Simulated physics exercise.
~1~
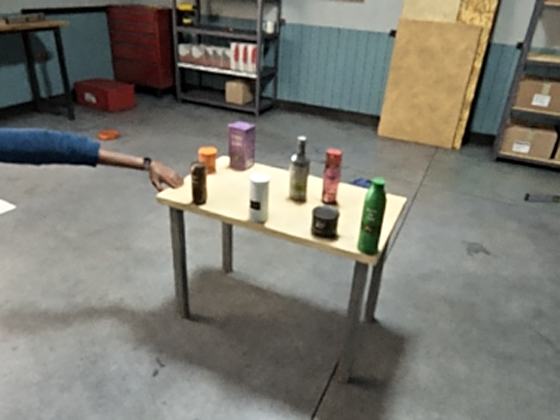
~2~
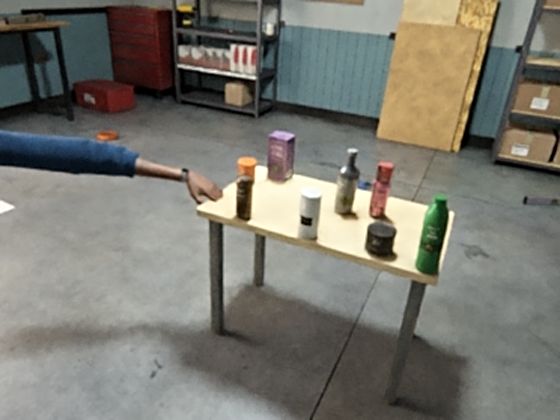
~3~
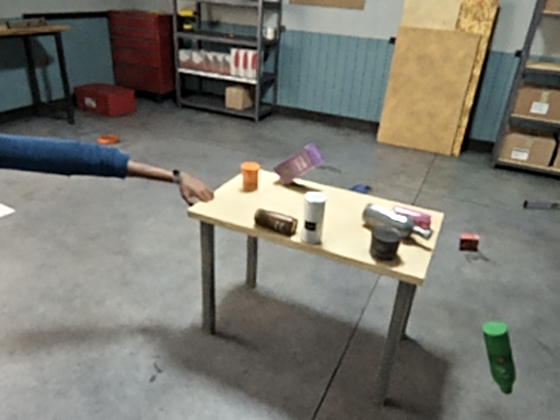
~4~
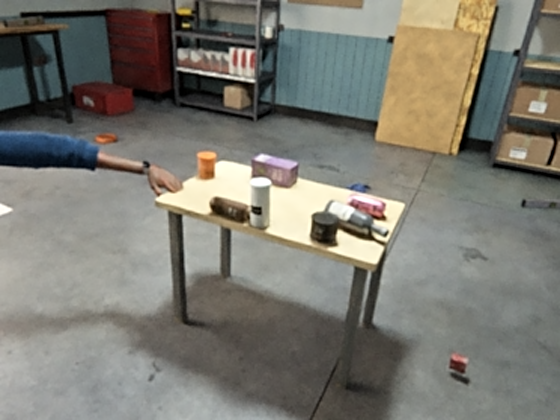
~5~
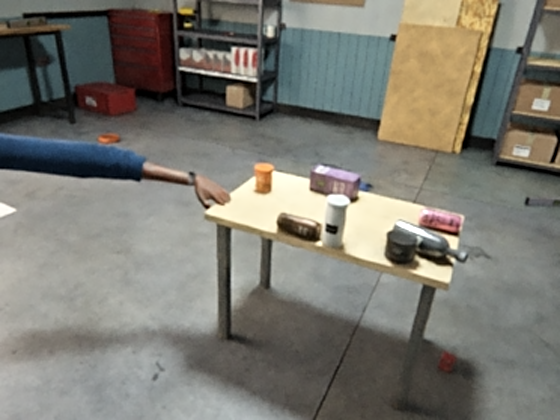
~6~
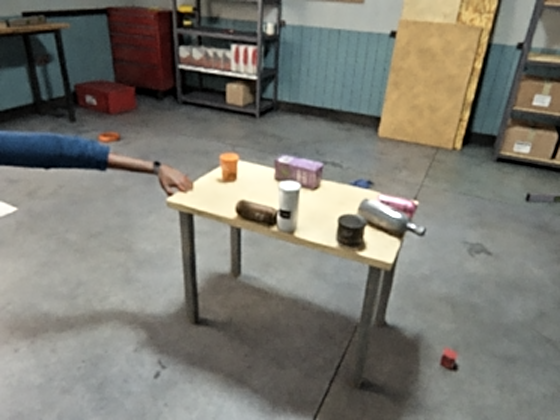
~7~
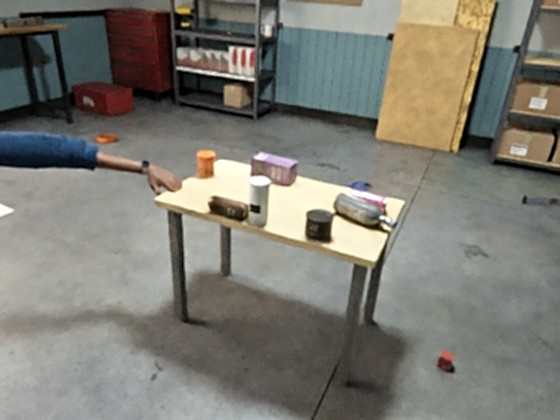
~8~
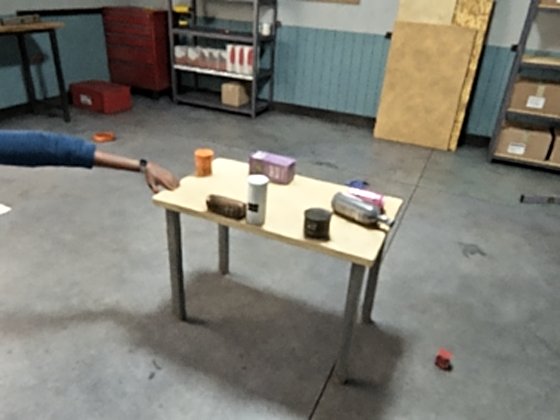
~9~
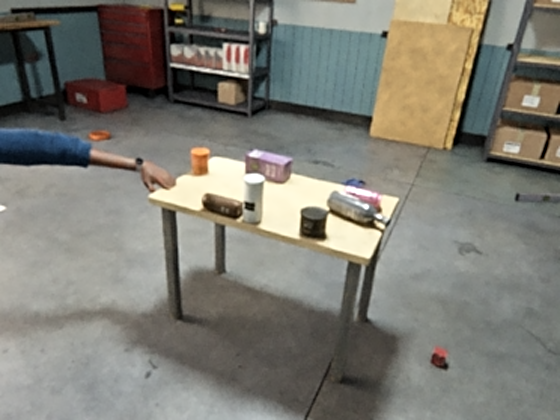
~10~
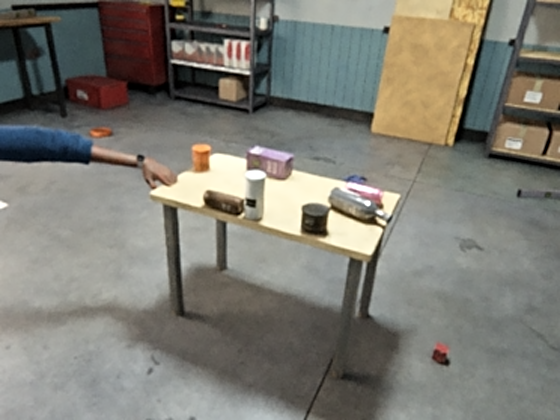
An arm in a blue sleeve reaches in from the left and grips a pale wooden table in a workshop, seen from slightly above by a gently swaying camera. On top stand an orange tin, a purple carton, a white jar, a black tub, and brown, grey, pink, red and green containers. The hand jerks the table right, then left, toppling the carton, brown can, grey bottle and pink can, while the green bottle and red packet drop off the right side. After another shift right and back, the table rests, with the tin, jar and tub still upright.
